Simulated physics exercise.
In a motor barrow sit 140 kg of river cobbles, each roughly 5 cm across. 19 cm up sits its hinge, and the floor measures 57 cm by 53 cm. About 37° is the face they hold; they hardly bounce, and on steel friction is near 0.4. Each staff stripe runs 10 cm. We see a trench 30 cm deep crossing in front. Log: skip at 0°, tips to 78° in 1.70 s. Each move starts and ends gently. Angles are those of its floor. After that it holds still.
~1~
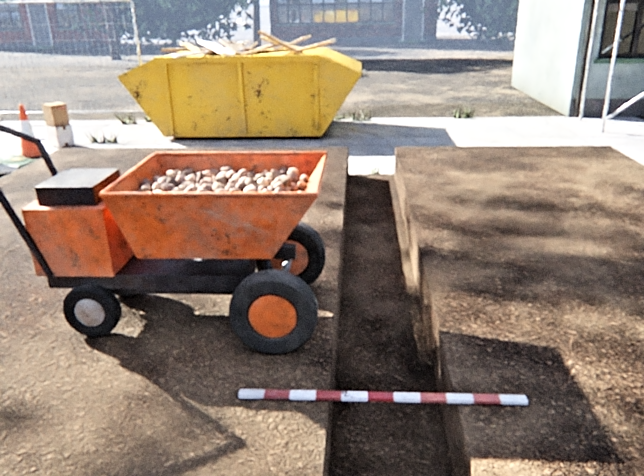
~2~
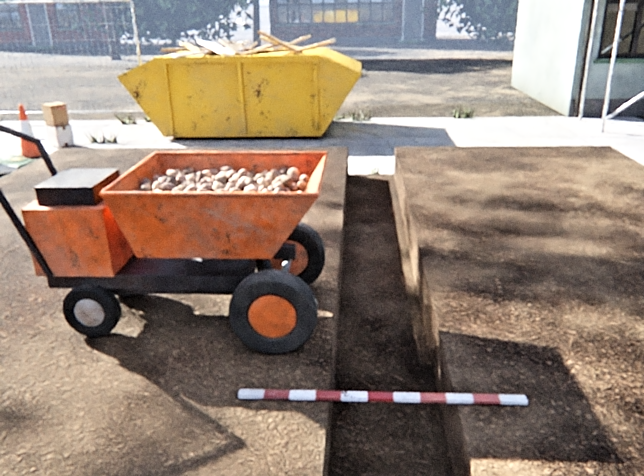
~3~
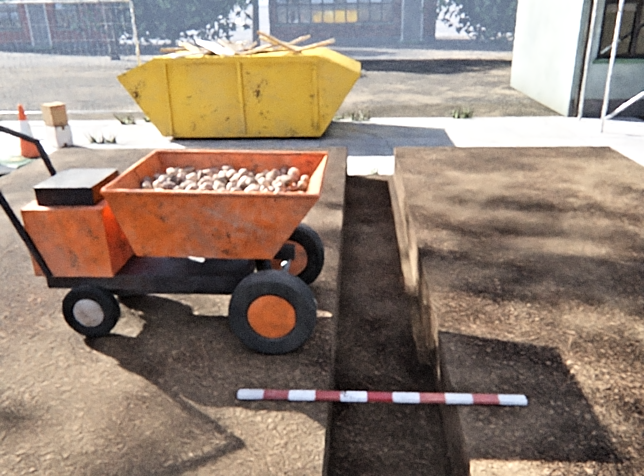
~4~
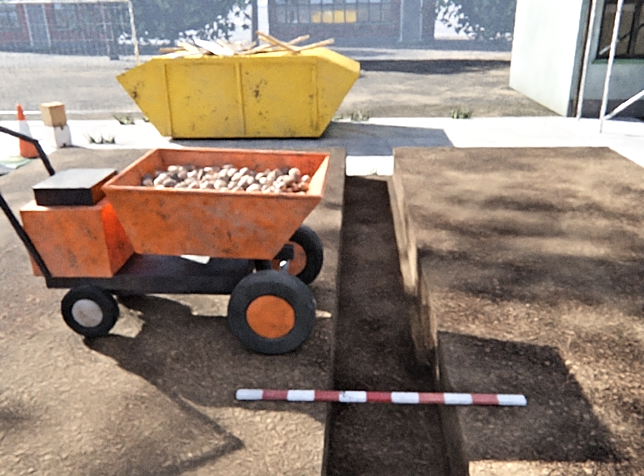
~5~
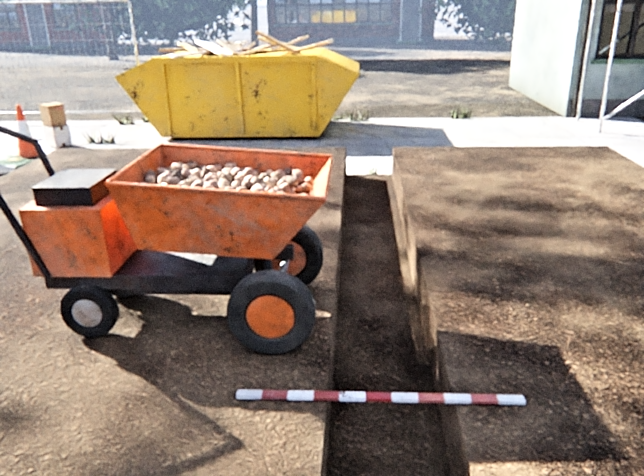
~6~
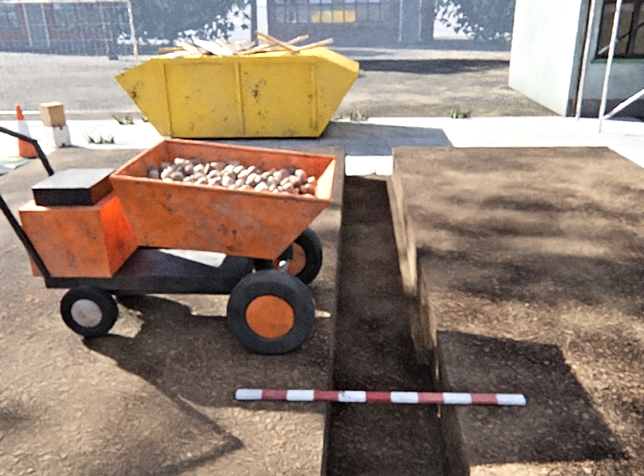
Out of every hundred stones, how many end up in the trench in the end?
Around 61 in every hundred.
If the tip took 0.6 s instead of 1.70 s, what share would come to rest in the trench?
Around 40 per cent would end in the trench.
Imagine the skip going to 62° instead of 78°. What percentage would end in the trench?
About 45%.
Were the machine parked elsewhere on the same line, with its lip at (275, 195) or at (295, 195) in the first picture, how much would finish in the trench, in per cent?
100 and 85 %.
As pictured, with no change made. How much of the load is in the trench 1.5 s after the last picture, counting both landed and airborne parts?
I'd put it near 30 per cent.
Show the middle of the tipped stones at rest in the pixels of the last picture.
Roughly at pixel (424, 351).
Then, 1.0 s after the last picture the floor is at 66°, 98 % in the skip, 2 % in the trench; the foremost stones are at (432, 311).
Then, 1.5 s after the last picture the floor is at 78°, 36 % in the skip, 29 % in the trench, 35 % past the trench; the foremost stones are at (554, 309).
Then, 1.9 s after the last picture the floor is at 78°, 12 % in the skip, 48 % in the trench, 41 % past the trench; the foremost stones are at (604, 304).
Then, 3.8 s after the last picture the floor is at 78°, 0 % in the skip, 61 % in the trench, 39 % past the trench; the foremost stones are at (621, 302).
